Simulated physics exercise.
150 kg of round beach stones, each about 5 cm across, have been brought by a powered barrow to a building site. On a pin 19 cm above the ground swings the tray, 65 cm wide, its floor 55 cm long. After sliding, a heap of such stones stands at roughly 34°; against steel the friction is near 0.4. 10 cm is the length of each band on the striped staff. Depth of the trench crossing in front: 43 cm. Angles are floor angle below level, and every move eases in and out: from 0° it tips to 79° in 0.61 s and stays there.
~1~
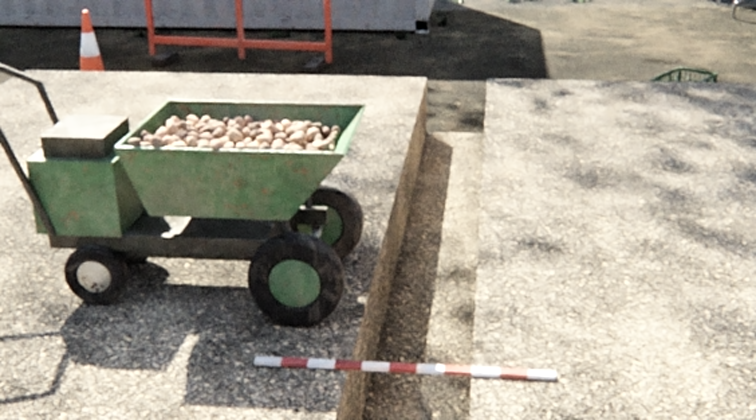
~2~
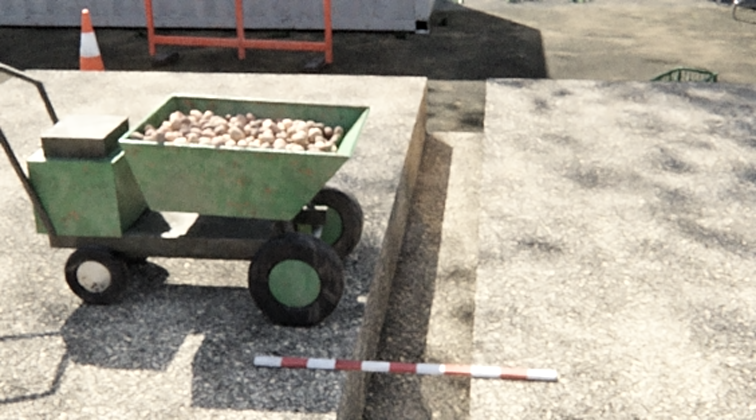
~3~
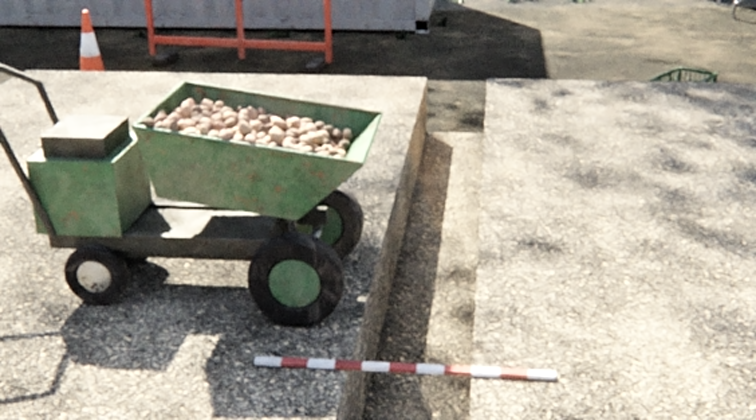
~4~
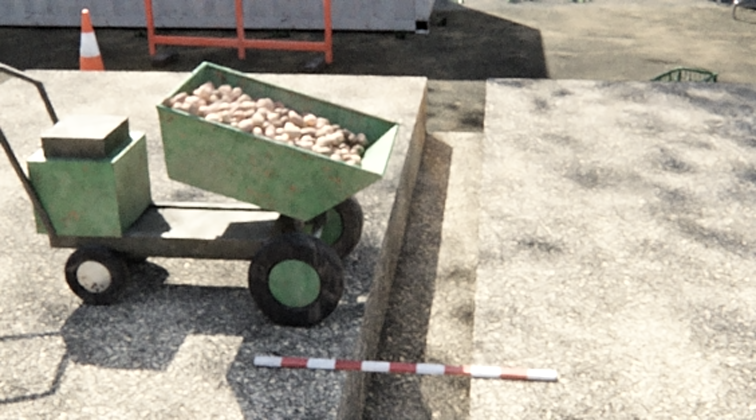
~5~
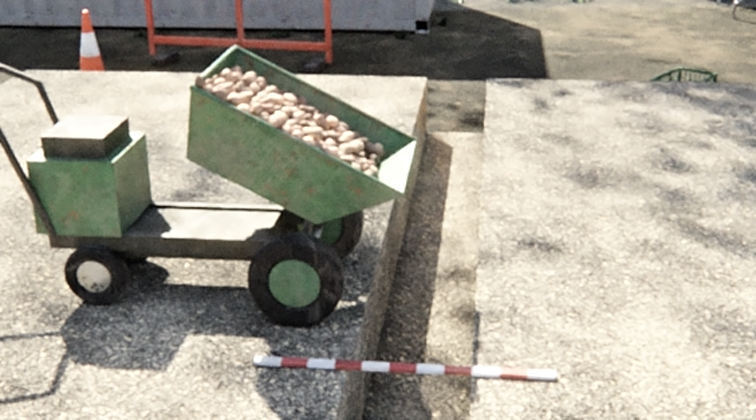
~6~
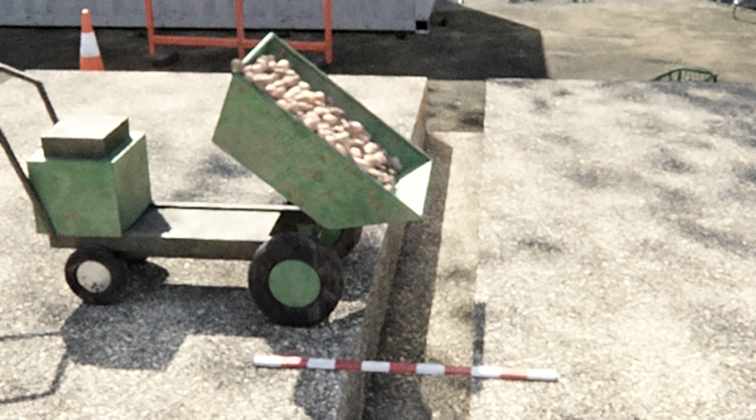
A green barrow's tray full of rounded stones tilts steeply down to the right.
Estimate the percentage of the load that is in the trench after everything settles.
Roughly 30 per cent of the load.
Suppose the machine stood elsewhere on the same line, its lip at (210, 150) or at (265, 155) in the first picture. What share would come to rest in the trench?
I'd say some 80 per cent and some 90 per cent.
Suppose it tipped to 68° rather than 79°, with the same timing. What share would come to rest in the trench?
In that case some 25 per cent.
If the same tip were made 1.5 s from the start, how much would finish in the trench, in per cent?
It'd be some 40 per cent.
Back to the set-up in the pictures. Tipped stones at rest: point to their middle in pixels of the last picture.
Roughly at (543, 296).
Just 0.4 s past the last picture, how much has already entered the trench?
About 15 per cent by then.
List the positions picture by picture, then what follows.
In the first picture, the tray is at 0°, its lip at (343, 155); the top of the load is at (226, 128).
The second picture shows lip at (349, 157), floor tilted 2°, highest stones at (207, 122).
The third picture shows lip at (363, 164), floor tilted 8°, highest stones at (207, 111).
The fourth picture shows lip at (382, 177), floor tilted 17°, highest stones at (215, 95).
In the fifth picture, the tray is at 27°, its lip at (403, 195); the top of the load is at (234, 78).
The sixth picture shows lip at (421, 219), floor tilted 39°, highest stones at (268, 67).
Then, 0.2 s after the last picture the floor is at 67°, 100 % in the tray; the foremost stones are at (439, 246).
Then, 0.4 s after the last picture the floor is at 79°, 47 % in the tray, 13 % in the trench, 41 % past the trench; the foremost stones are at (572, 296).
Then, 0.8 s after the last picture the floor is at 79°, 2 % in the tray, 28 % in the trench, 71 % past the trench; the foremost stones are past the picture's edge.
Then, 2.7 s after the last picture the floor is at 79°, 0 % in the tray, 30 % in the trench, 70 % past the trench; the foremost stones are past the picture's edge.
